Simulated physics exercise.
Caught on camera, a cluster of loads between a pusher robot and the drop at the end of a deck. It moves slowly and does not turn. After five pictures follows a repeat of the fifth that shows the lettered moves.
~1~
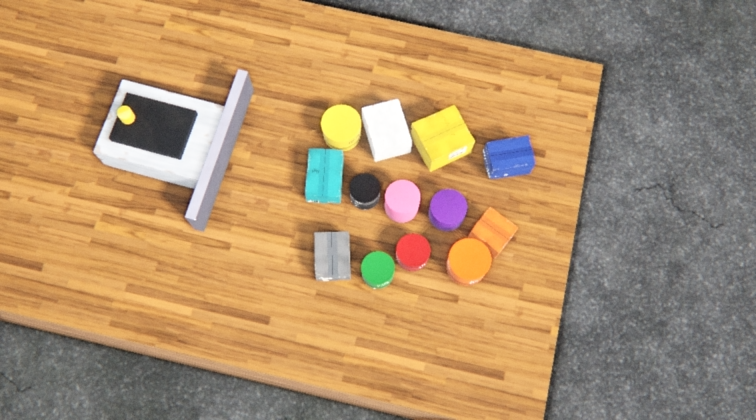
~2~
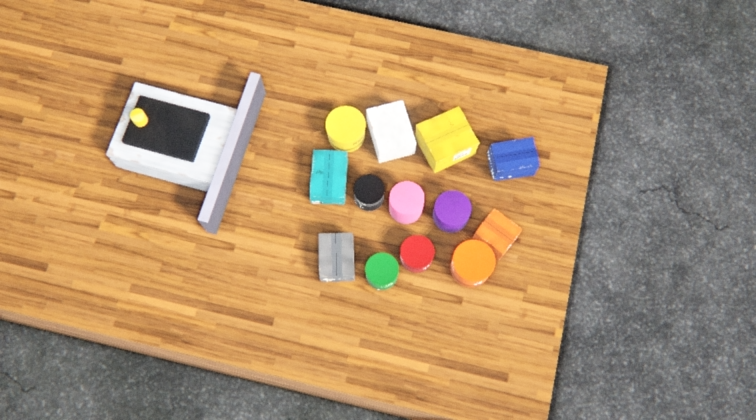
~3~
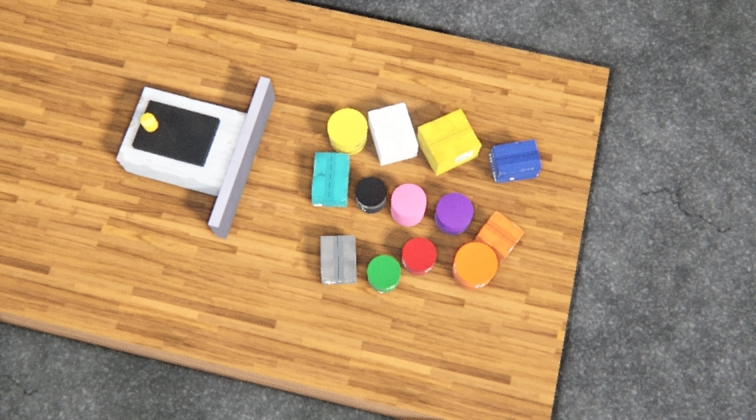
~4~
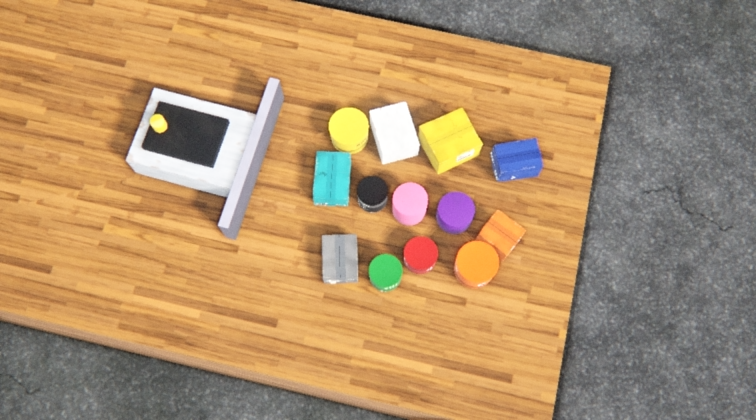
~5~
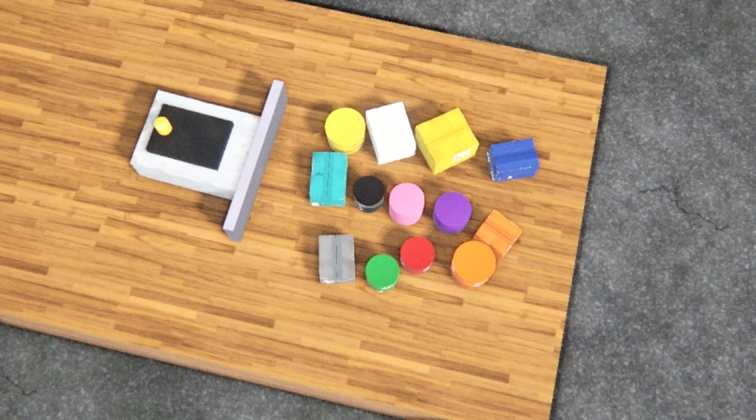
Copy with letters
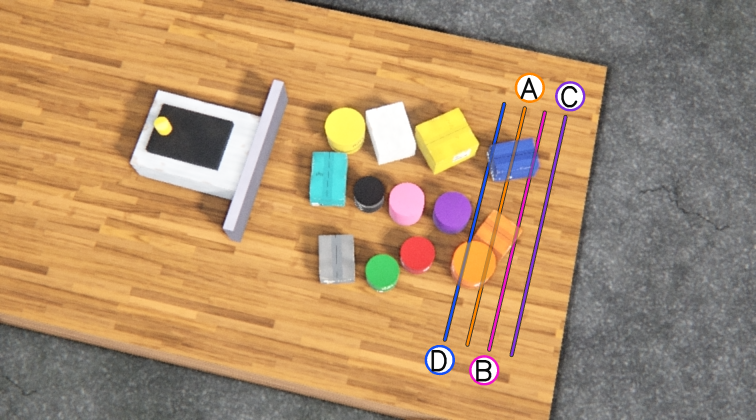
A white and grey wheeled-looking machine with a black top, a yellow knob and a wide grey blade sits at the left of a wooden deck above dark grey ground, seen from above. Right of it cluster yellow, white, blue, turquoise and grey boxes, an orange one, and black, pink, purple, red, green, orange and yellow cylinders. The machine creeps right without turning or touching them, while the view shifts very slightly.
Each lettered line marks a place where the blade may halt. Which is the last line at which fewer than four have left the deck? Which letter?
No farther than B.
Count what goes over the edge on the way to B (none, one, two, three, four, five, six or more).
In all, three.
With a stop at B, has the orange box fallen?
Yes.
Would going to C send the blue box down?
Yes.
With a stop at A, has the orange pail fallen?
No.
On the marked copy, A at (497, 221); B at (518, 226); C at (540, 230); D at (476, 216).
Taking B. A third of the way, robot (290, 159); blue box (522, 163); purple canister (466, 216).
Two thirds of the way, robot (384, 179); blue box over the edge; yellow box (564, 156).
When it is over, robot (459, 196); yellow box over the edge; orange box over the edge; three fallen.
As for the rest, A is within the limit but short; C drops six; D is within the limit but short.
